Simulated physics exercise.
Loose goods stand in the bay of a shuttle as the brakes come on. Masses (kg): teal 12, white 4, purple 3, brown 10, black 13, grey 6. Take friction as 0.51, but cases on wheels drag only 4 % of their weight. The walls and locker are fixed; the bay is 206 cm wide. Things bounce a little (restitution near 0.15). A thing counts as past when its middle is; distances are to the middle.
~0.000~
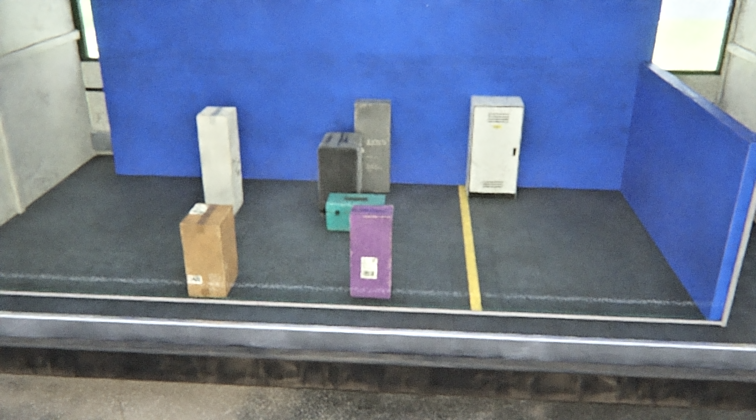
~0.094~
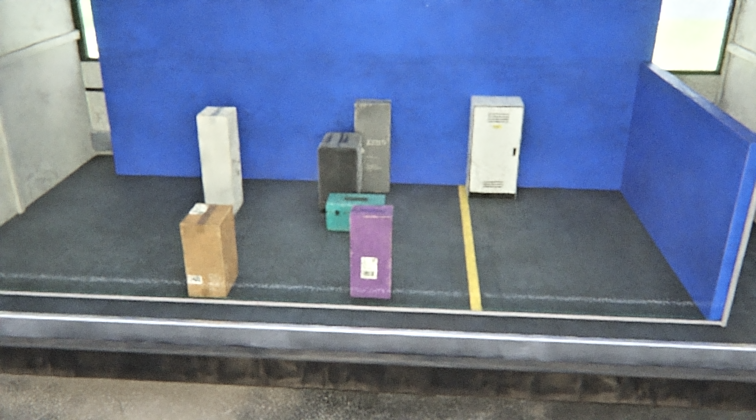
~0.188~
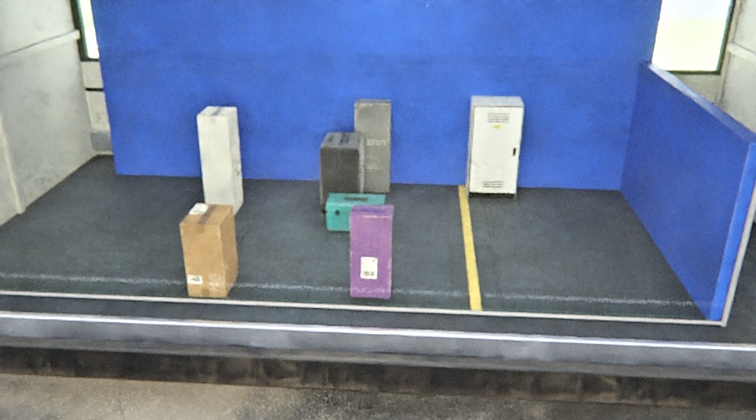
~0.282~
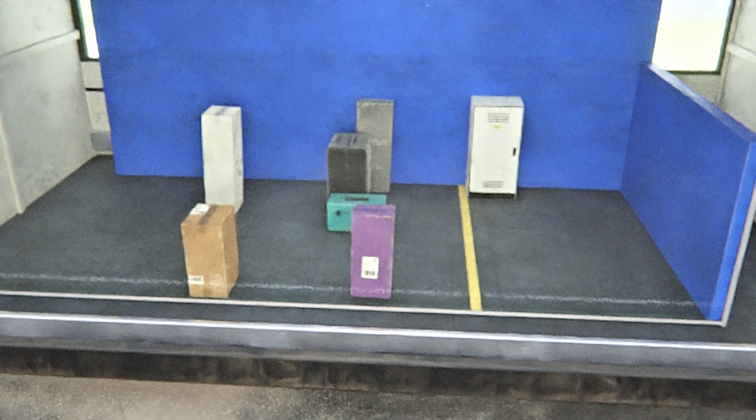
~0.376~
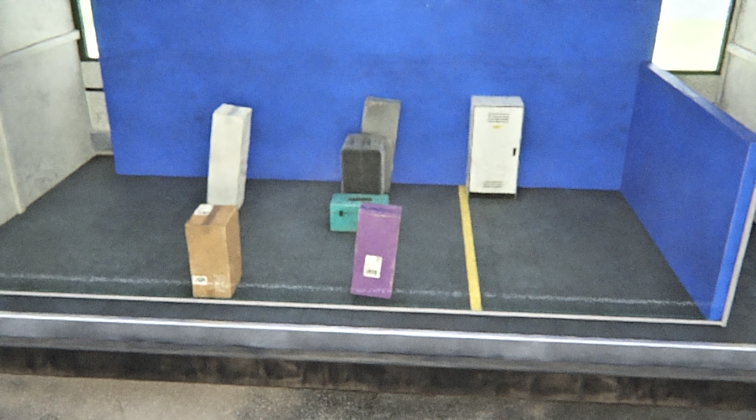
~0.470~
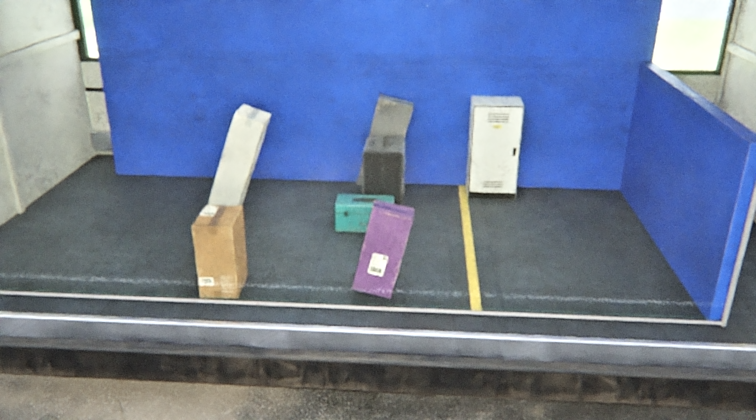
Tall boxes standing on a dark floor lean to the right while the white cabinet stays still.
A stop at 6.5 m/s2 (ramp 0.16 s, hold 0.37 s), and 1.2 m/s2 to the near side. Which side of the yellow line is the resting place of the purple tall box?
This time the purple tall box stops short of the yellow line.
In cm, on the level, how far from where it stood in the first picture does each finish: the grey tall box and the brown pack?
Grey tall box 40, brown pack 30.
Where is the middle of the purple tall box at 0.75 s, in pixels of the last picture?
At about (435, 268).
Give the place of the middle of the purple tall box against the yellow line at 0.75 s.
About 25 cm short of it.
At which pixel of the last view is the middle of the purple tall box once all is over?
Near (452, 278).
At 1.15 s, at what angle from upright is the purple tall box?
Roughly 90°.
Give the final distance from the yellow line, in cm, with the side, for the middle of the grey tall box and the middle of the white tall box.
Grey tall box 40 short, white tall box 120 short.
After 0.75 s the purple tall box is 26 cm short of the yellow line, tilted 75°, near (435, 268) in the last picture's view.
After 1.15 s the purple tall box is 15 cm short of the yellow line, tilted 90°, near (452, 278) in the last picture's view; the brown pack 139 cm short of the yellow line, tilted 0°.
After 1.65 s the purple tall box is 15 cm short of the yellow line, tilted 90°, near (452, 278) in the last picture's view; the brown pack 139 cm short of the yellow line, tilted 0°.
By 2.9 s, teal toolbox stops short of the yellow line; white tall box stops short of the yellow line; purple tall box stops short of the yellow line; brown pack stops short of the yellow line; grey tall box stops short of the yellow line.
